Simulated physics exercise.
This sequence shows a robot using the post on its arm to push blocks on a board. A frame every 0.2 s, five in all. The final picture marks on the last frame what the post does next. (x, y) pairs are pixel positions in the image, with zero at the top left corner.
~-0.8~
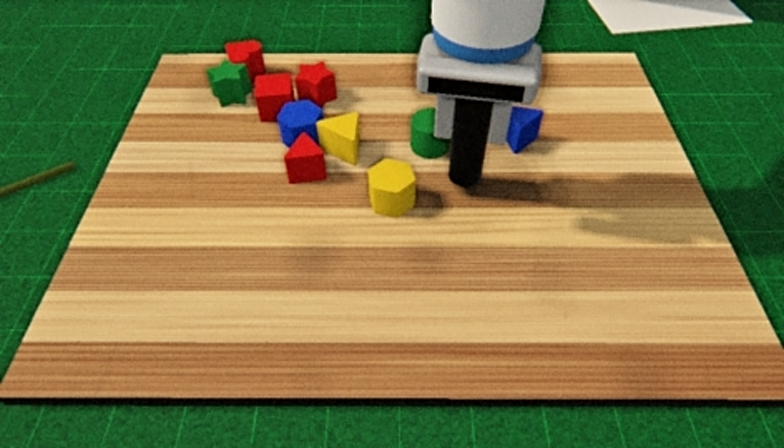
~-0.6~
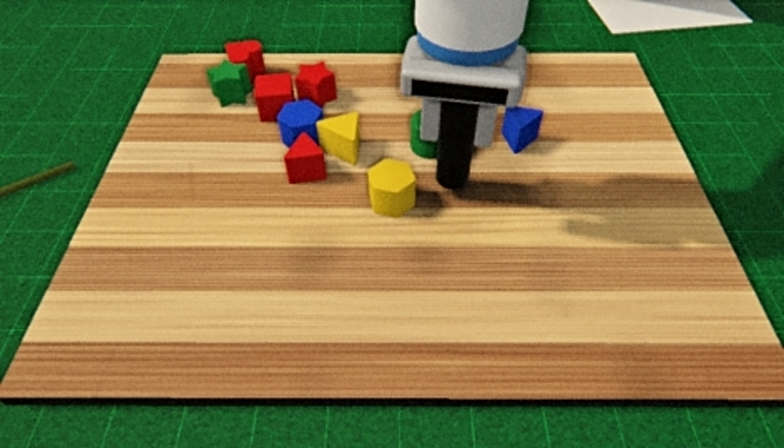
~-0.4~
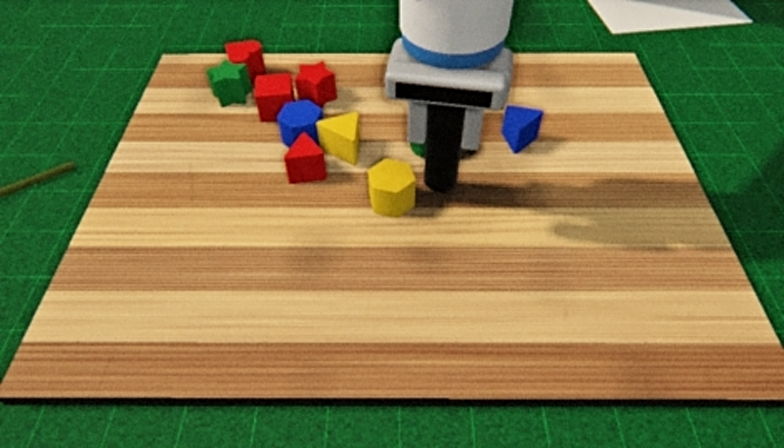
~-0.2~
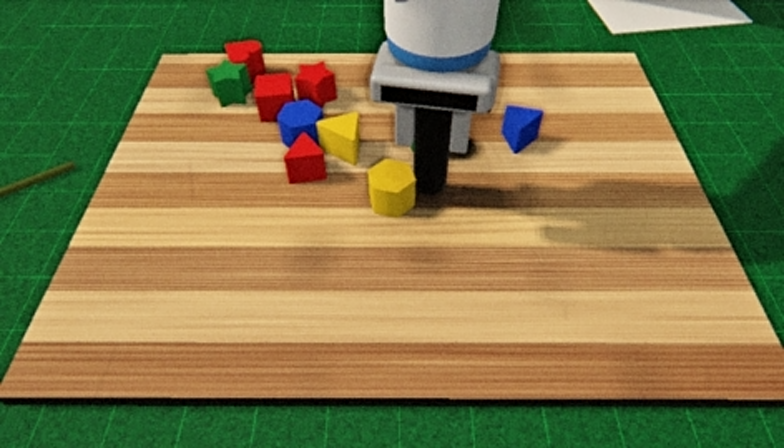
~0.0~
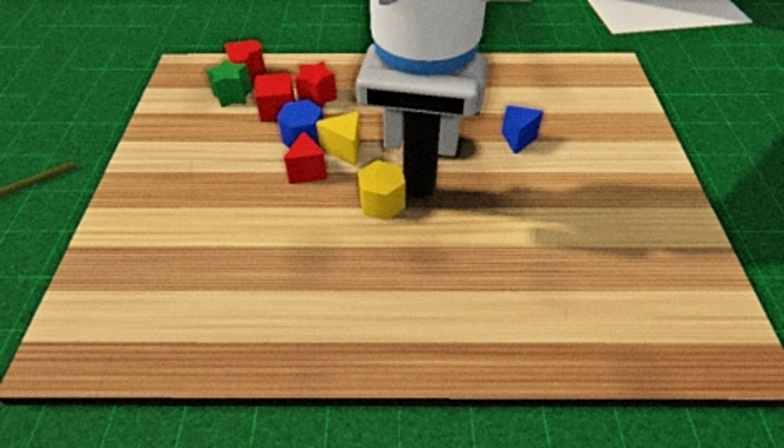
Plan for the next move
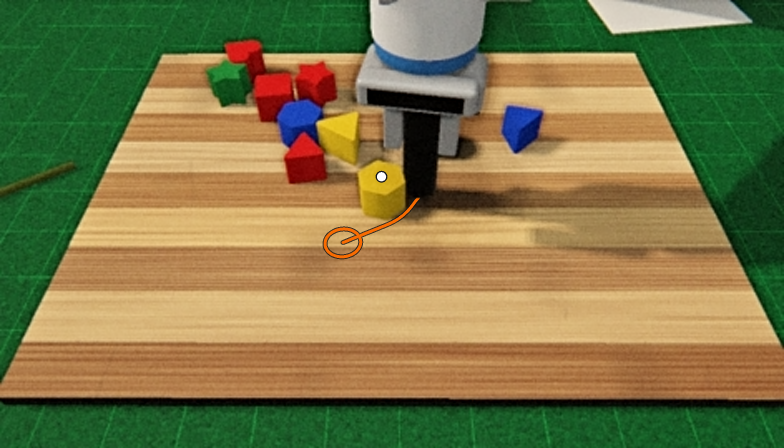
We see a robot arm with a dark post above a striped wooden board of coloured blocks; the post moves left and slightly nearer, reaches the yellow six-sided block, and pushes it a short way left.
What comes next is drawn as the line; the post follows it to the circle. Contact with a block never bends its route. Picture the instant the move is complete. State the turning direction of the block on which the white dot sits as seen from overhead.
From the top: Clockwise.
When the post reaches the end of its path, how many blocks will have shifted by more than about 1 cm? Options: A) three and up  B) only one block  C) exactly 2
My answer is option B.
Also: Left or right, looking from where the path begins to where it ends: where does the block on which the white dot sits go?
Facing from start to end, it will go to the right.
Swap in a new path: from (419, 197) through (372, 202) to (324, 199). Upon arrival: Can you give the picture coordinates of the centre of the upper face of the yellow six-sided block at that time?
My estimate: (283, 189).
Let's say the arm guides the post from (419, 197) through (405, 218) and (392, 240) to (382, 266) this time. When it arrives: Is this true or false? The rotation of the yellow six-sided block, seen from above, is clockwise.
The claim holds.
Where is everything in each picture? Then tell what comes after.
The first picture shows tip of the post (465, 176), middles of tops, yellow six-sided block (392, 175), green circular block (431, 120).
The second picture shows post (452, 178), nothing pushed.
The third picture shows post (440, 181), nothing pushed.
The fourth picture shows post (430, 184), nothing pushed.
The fifth picture shows post (419, 186), yellow six-sided block (382, 177), green circular block hidden.
The line goes from (419, 197) via (401, 217) and (373, 230), ending at (343, 243); the dot is on the yellow six-sided block.
On the path given first. Halfway along, post (387, 214); yellow six-sided block (347, 187), turned 60° clockwise.
At the end, post (342, 232); yellow six-sided block (323, 189), turned 120° clockwise; green circular block unmoved.
